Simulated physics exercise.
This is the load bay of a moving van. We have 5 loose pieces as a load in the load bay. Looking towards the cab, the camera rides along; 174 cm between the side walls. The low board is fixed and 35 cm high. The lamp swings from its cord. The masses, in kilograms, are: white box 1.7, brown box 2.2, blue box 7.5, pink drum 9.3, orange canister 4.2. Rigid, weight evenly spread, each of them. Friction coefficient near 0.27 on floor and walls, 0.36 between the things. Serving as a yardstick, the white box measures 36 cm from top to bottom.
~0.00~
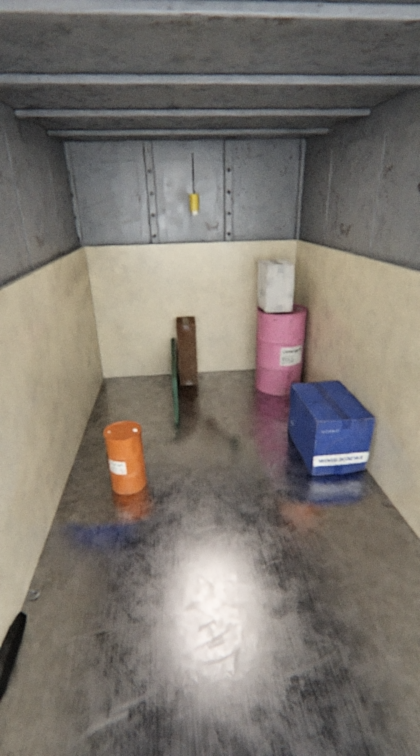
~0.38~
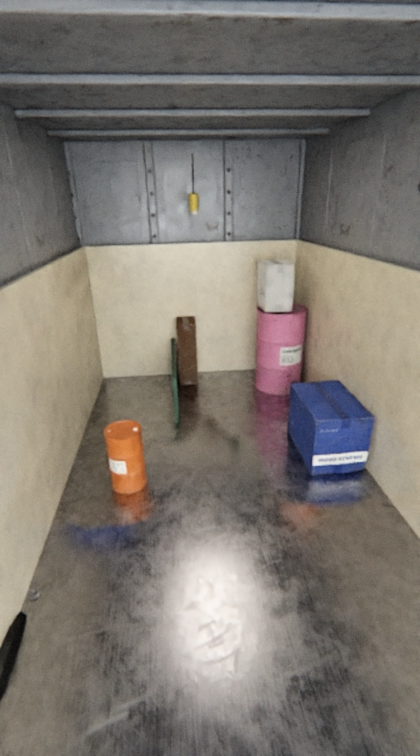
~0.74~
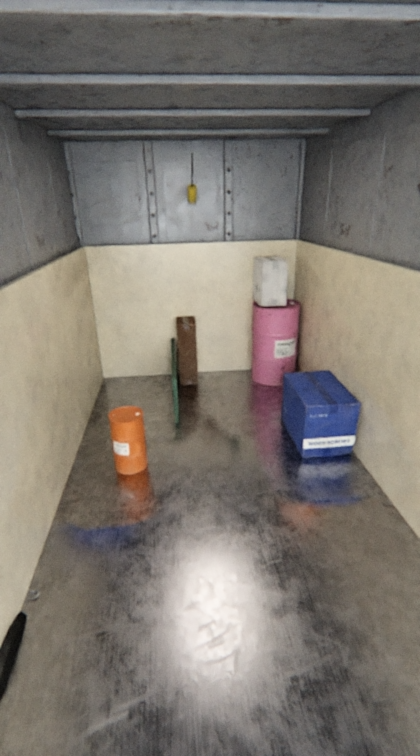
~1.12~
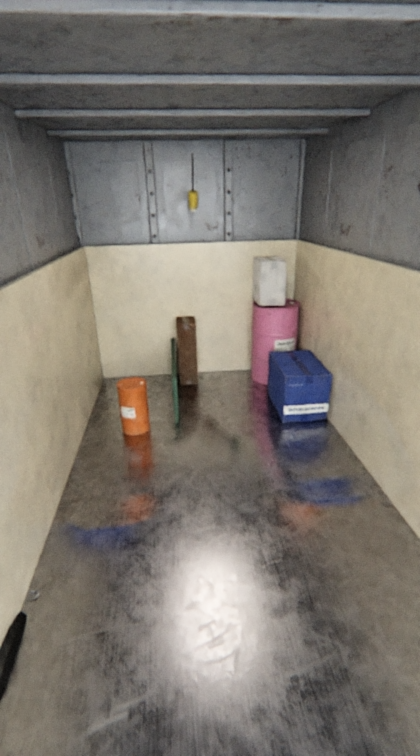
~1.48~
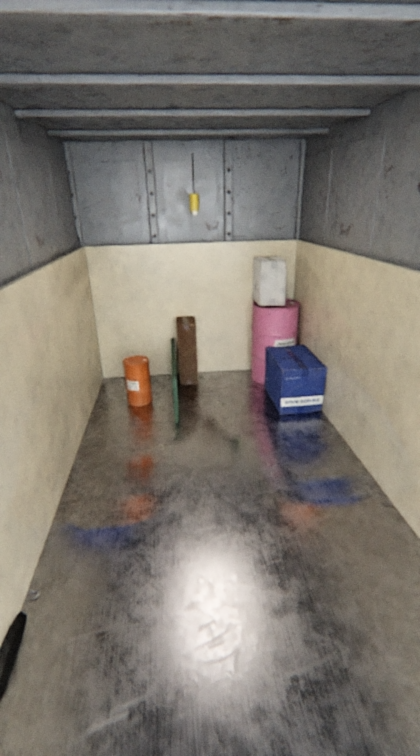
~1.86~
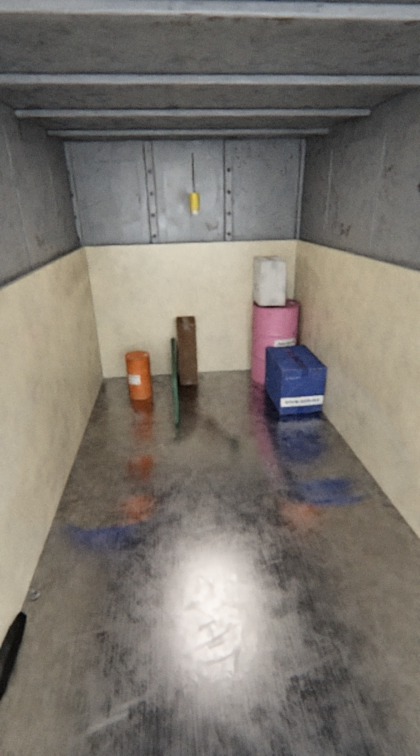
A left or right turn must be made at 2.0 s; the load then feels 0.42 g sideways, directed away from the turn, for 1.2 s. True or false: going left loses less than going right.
True.
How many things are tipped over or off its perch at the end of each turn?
Turning left 0, turning right 1.
Turning left. At 2.46 s, force 0.42 g right; white box slid 22 cm near (274, 280); brown box slid 5 cm near (193, 350); orange canister slid 115 cm.
After 2.76 s, force 0.42 g right; white box slid 27 cm near (288, 280); brown box slid 24 cm near (215, 349); orange canister slid 116 cm.
After 2.96 s, force 0.40 g right; brown box leaning 7° near (237, 347); white box slid 27 cm near (288, 280); orange canister slid 116 cm.
At rest (3.8 s), not toppled but over 15 cm from the start, white box, brown box, blue box, pink drum and orange canister. In the last view, white box near (288, 280), brown box near (242, 348).
Turning right instead, white box tipped over or off its perch, 1 of 5 in all.
